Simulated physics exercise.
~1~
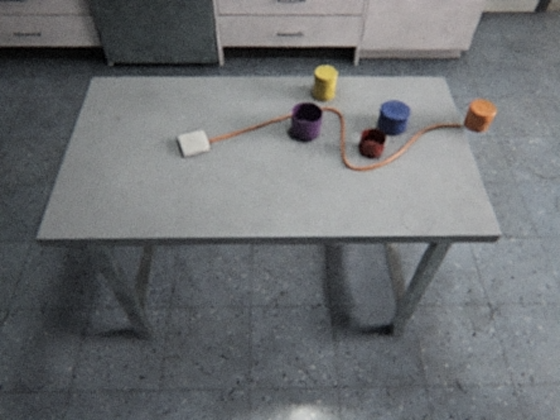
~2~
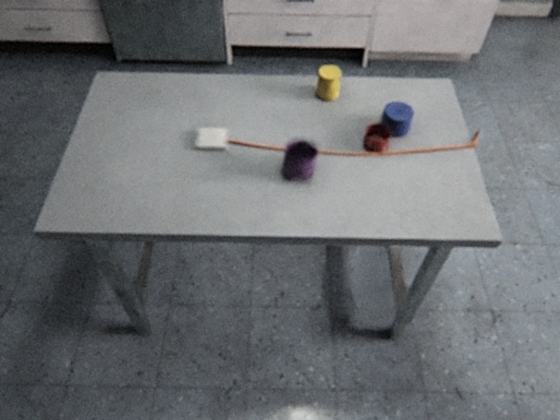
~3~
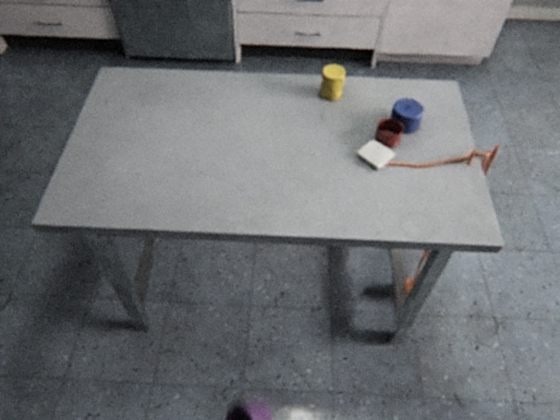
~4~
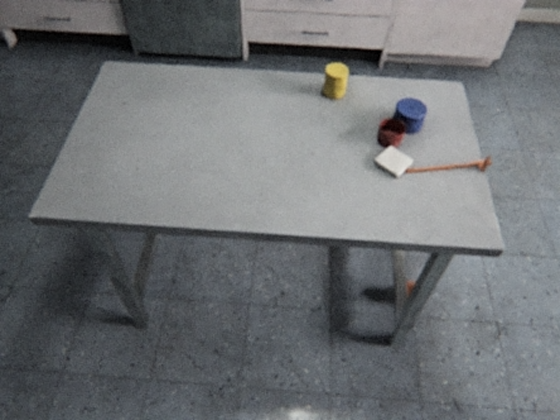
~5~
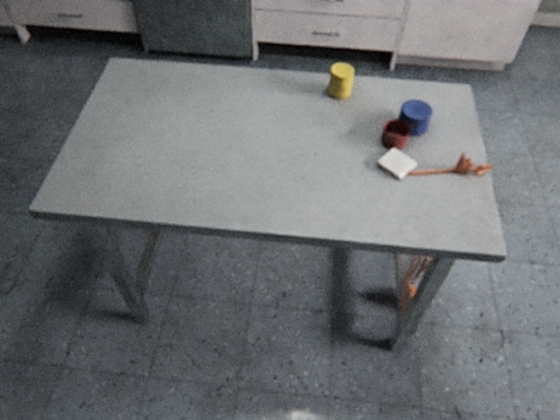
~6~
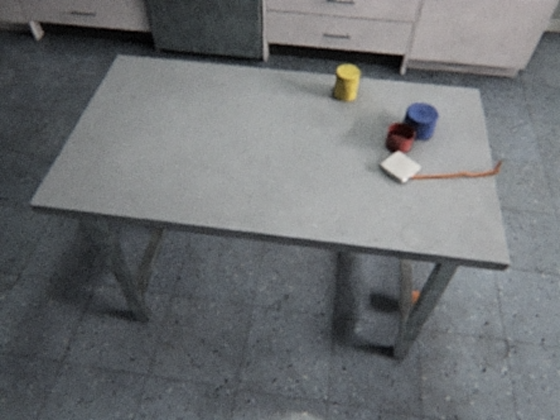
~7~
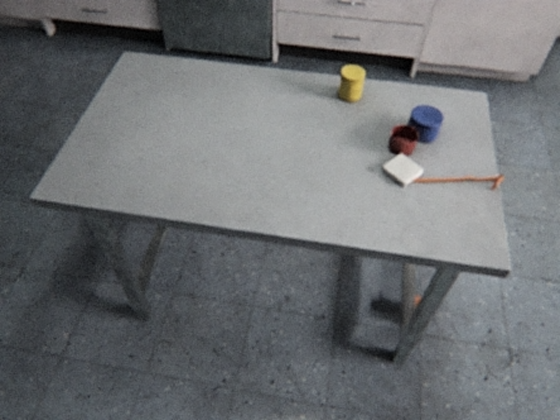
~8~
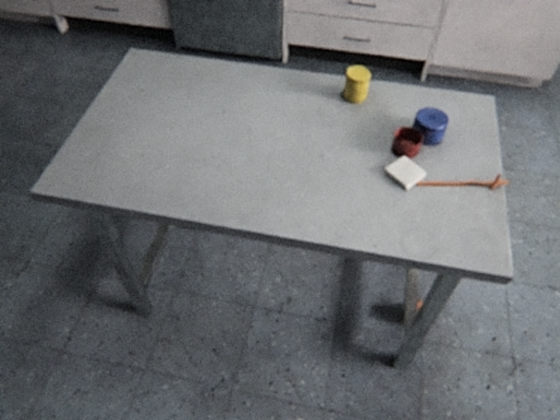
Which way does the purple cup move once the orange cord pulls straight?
The purple cup moves down in the view, towards the near edge of the table, and falls off it.
